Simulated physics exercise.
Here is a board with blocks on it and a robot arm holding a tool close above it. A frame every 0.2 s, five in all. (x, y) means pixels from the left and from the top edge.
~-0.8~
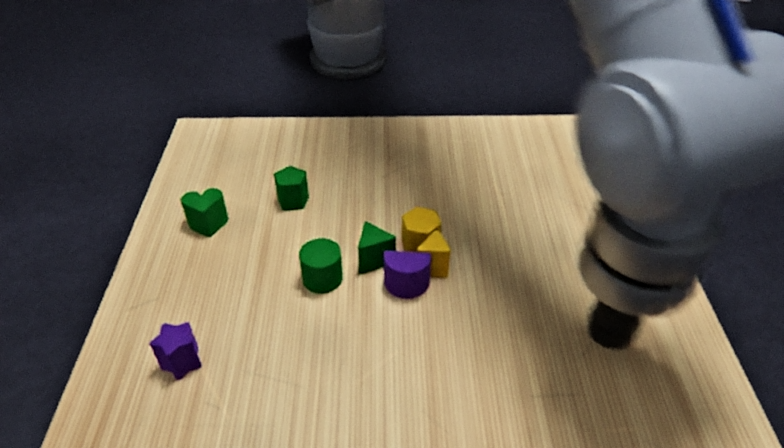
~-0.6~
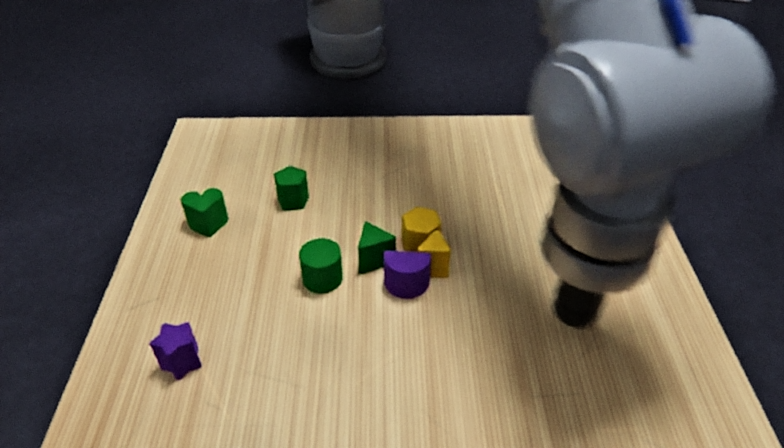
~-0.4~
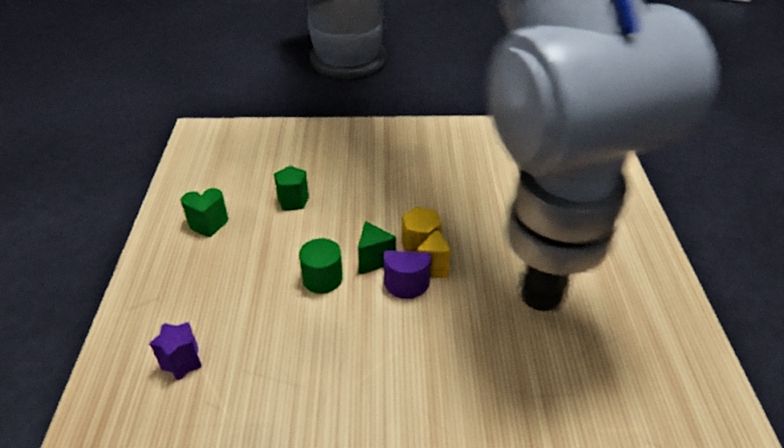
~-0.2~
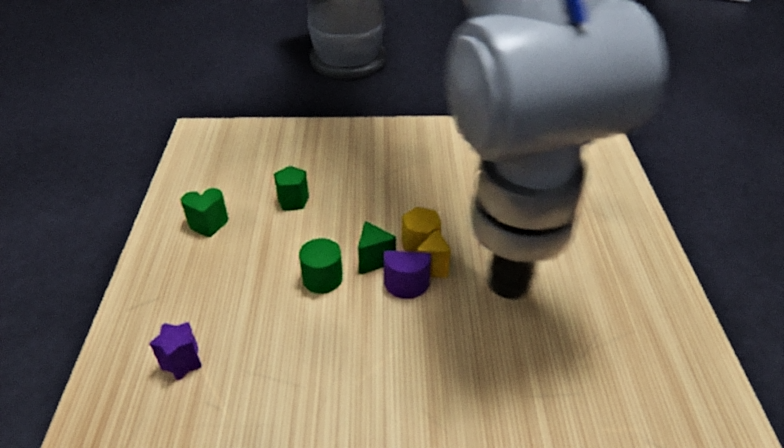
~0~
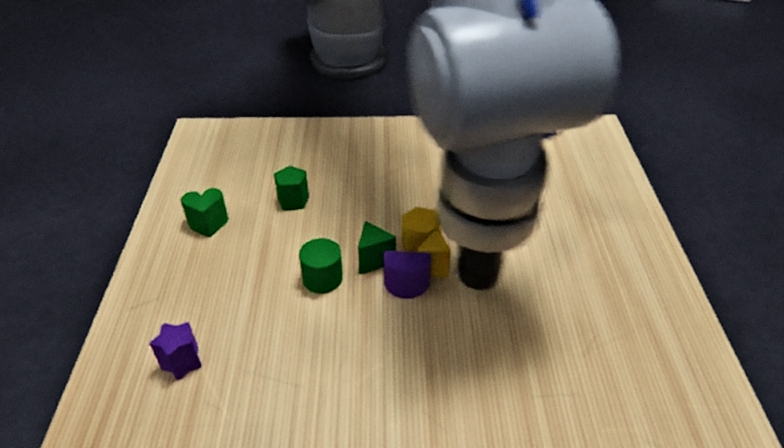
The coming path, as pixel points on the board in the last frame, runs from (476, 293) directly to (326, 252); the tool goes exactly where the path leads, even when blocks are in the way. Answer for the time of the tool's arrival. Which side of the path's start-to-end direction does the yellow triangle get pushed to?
It goes toward the right-hand side.
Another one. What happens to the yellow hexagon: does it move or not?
Its place changes.
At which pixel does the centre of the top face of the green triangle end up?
I predict (299, 212).
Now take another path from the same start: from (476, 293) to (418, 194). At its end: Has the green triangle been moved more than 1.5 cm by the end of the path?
In short: No.
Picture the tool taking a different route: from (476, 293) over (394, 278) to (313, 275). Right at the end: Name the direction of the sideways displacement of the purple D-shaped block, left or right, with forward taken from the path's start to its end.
Picture yourself facing from the start of the path to its end: The purple D-shaped block moves off to your left.
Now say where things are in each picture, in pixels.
The first frame shows tool tip (610, 331); block tops, green round block (320, 252); green triangle (373, 235); purple D-shaped block (407, 260); yellow hexagon (422, 219); yellow triangle (435, 243).
The second frame shows tool (575, 311); blocks unchanged.
The third frame shows tool (542, 295); blocks unchanged.
The fourth frame shows tool (509, 284); blocks unchanged.
The fifth frame shows tool (479, 275); green round block (320, 252); green triangle (373, 235); purple D-shaped block (407, 260); yellow hexagon (422, 219); yellow triangle (435, 243).
On the path given first. One third of the way, tool (424, 260); purple D-shaped block (382, 260), turned 30° anticlockwise; yellow hexagon (415, 209); yellow triangle (413, 228), turned 70° clockwise.
Two thirds of the way, tool (372, 246); green round block (313, 253); green triangle (345, 226), turned 30° anticlockwise; purple D-shaped block (349, 262), turned 100° anticlockwise; yellow hexagon (415, 205), turned 20° clockwise; yellow triangle (386, 218).
At the end, tool (324, 234); green round block (306, 255); green triangle (299, 212), turned 20° anticlockwise; purple D-shaped block (345, 263), turned 110° anticlockwise; yellow hexagon (415, 205), turned 20° clockwise; yellow triangle (386, 218), turned 140° clockwise.
